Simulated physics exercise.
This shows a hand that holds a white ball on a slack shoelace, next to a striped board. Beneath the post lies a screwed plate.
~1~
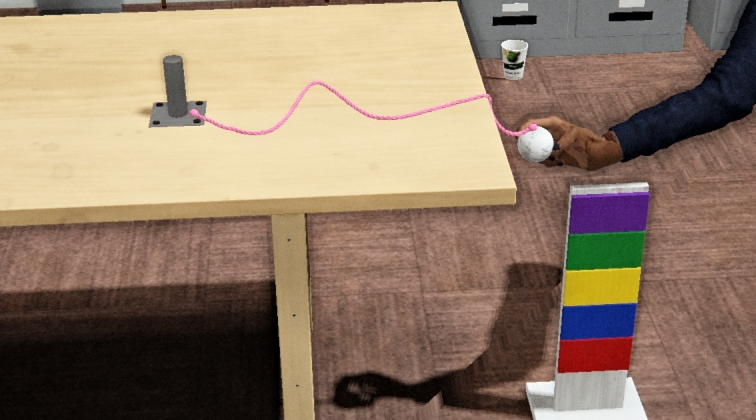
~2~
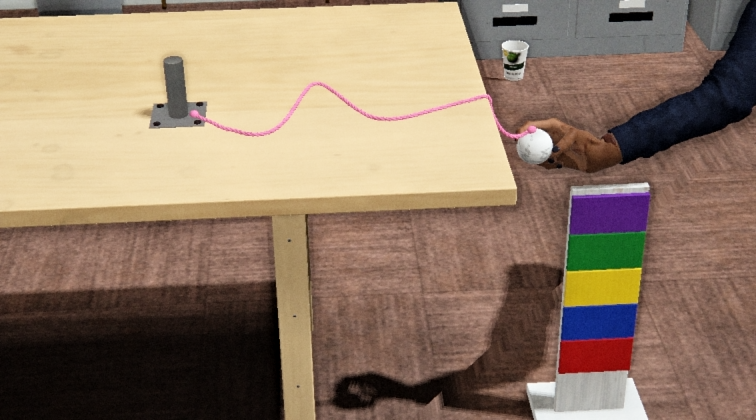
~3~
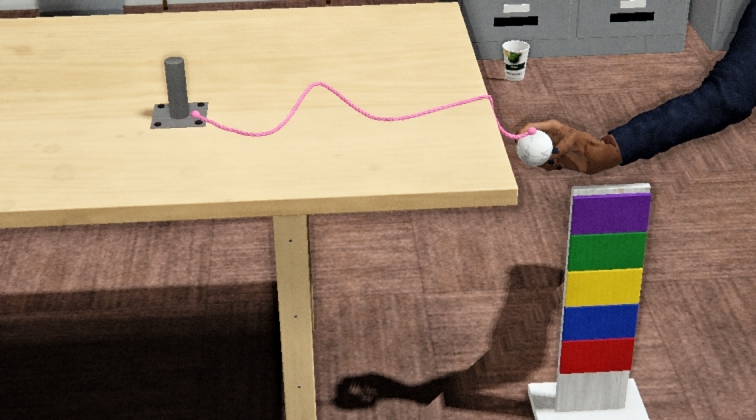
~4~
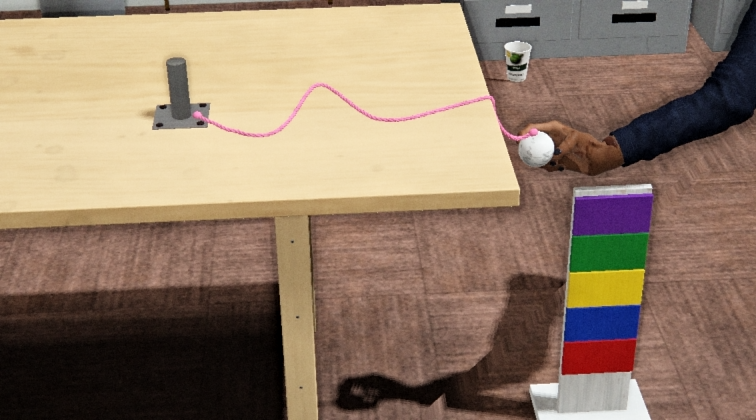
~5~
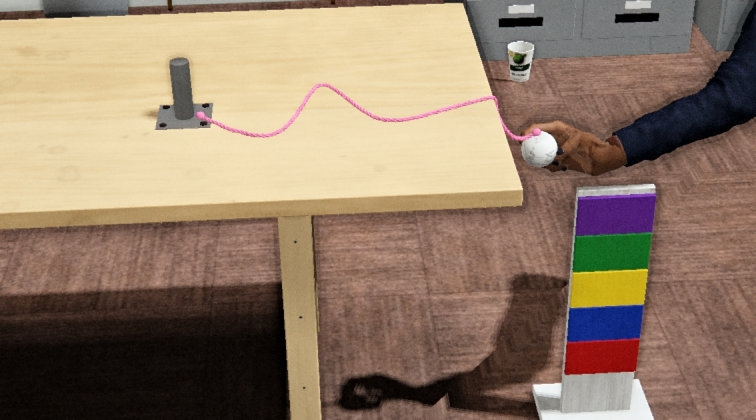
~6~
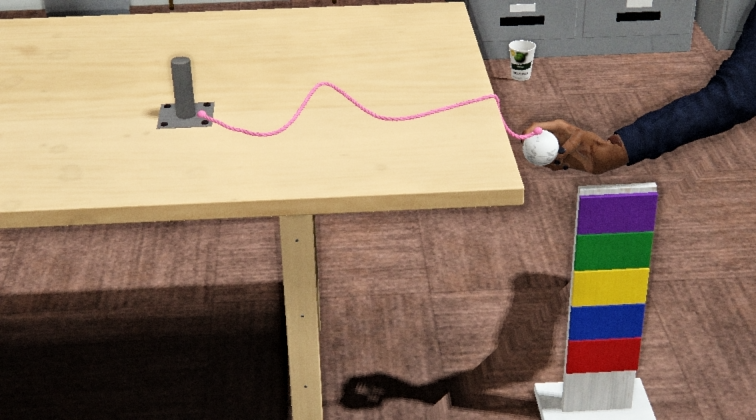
In the video, a hand holds a white ball just off the right edge of a wooden table, tied to a slack pink cord from a post, beside a colour-banded board, and nothing moves apart from a very slight shift in the view.
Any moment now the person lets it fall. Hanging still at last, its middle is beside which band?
Its middle is beside yellow.
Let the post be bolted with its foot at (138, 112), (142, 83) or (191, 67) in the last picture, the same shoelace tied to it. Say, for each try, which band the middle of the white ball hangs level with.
Going case by case, it's green, green and finally yellow.
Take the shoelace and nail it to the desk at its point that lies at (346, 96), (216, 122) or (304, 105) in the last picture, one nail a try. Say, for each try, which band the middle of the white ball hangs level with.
Note: Try 1 purple; try 2 yellow; try 3 green.
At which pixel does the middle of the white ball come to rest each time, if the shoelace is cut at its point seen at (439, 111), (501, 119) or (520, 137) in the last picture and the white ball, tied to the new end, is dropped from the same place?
Approximate pixels, cut by cut: (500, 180); (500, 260); (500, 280).
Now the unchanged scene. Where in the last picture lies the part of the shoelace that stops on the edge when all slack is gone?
About (369, 112).
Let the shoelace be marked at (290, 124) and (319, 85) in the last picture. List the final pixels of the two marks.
First: (319, 108). Second: (409, 104).
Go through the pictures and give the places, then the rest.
In the first picture, white ball (536, 144); purple (610, 215); green (606, 252); yellow (602, 288); blue (599, 323); red (595, 356).
In the second picture, white ball (535, 147); shoelace through (227, 129) (291, 113) (328, 88) (386, 119) (466, 101).
In the third picture, white ball (535, 148).
In the fourth picture, white ball (536, 149); shoelace through (230, 130) (294, 114) (331, 89) (389, 120) (469, 103).
In the fifth picture, white ball (539, 149).
In the sixth picture, white ball (541, 148); shoelace through (234, 130) (298, 114) (335, 88) (393, 119) (473, 101).
Soon after, ball near (522, 288); level with yellow.
After that, ball near (450, 296); level with yellow.
And then, ball near (512, 300); level with yellow.
In the end, ball near (497, 304); level with yellow. The yellow one.
